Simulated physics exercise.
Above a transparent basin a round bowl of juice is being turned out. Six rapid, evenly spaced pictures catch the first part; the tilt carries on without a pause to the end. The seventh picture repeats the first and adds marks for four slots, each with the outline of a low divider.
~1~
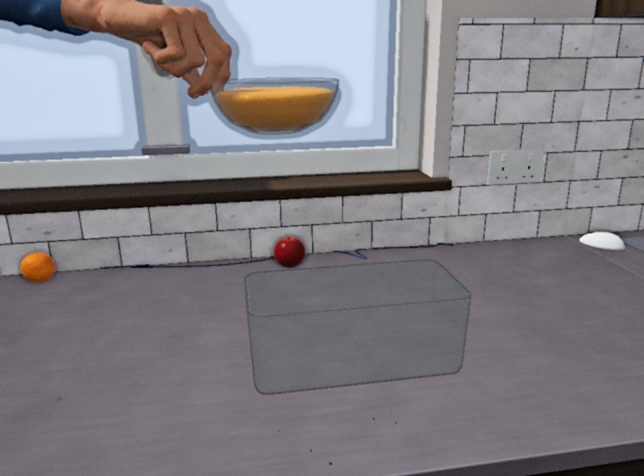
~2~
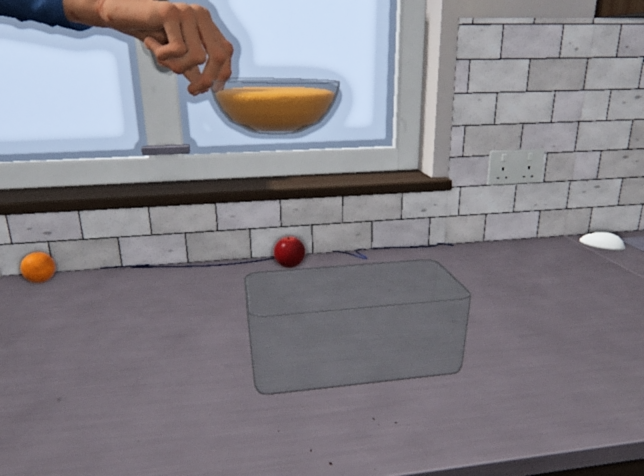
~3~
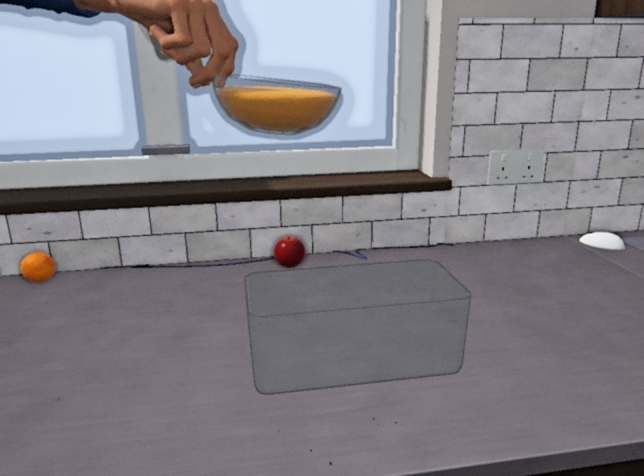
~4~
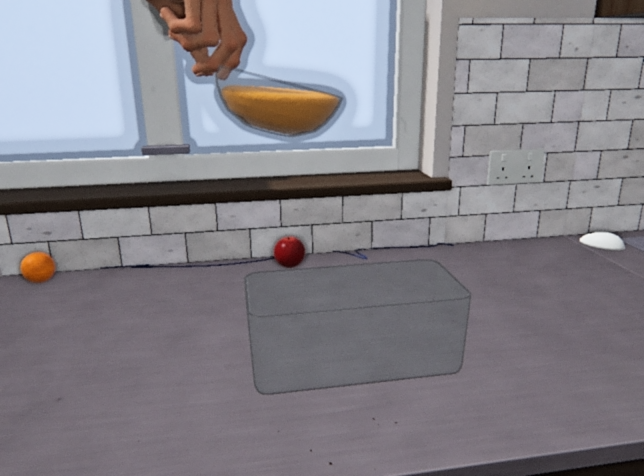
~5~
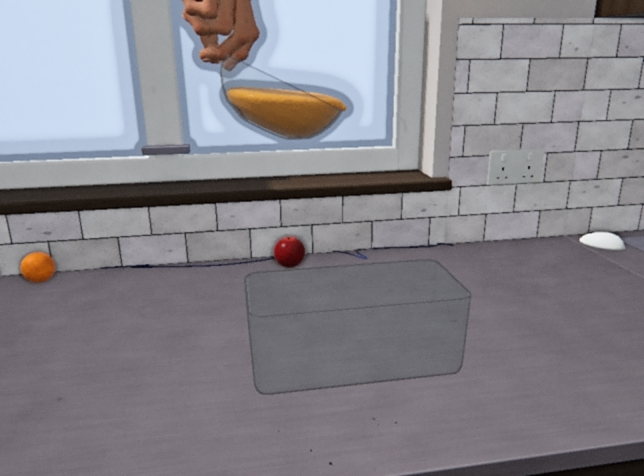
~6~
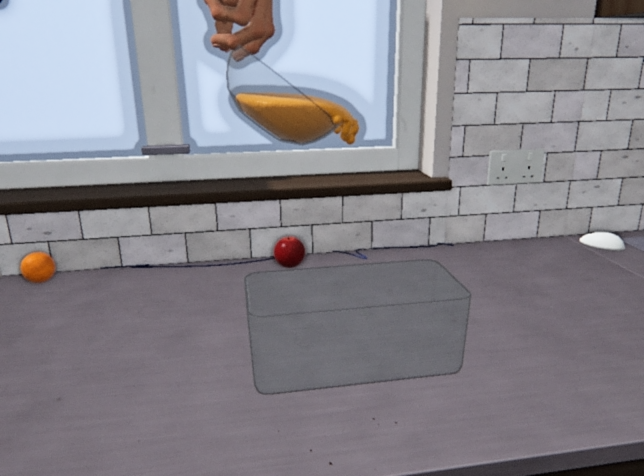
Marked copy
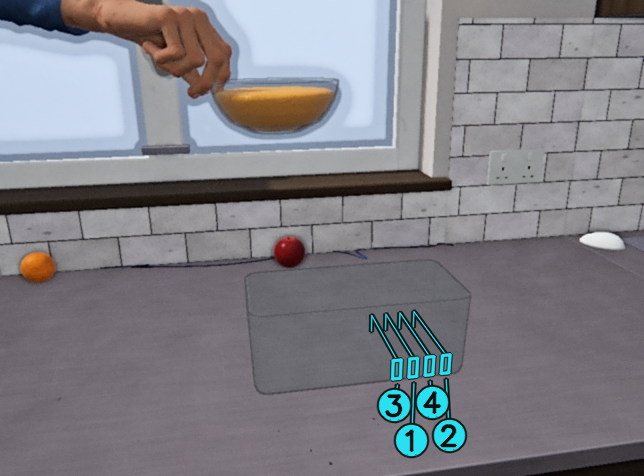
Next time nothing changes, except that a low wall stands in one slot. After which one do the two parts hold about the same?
It is 3.
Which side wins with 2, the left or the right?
The left side.
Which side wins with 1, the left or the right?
The left one.
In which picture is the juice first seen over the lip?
Picture 5.
On the marked copy, 1 at (413, 383); 2 at (446, 379); 3 at (397, 384); 4 at (430, 381).
With 1, about 66 % ends left of the wall and 30 % right of it; 3 % is lost outside.
With 2, about 79 % ends left of the wall and 14 % right of it; 7 % is lost outside.
With 3, about 49 % ends left of the wall and 48 % right of it; 3 % is lost outside.
With 4, about 84 % ends left of the wall and 13 % right of it; 4 % is lost outside.
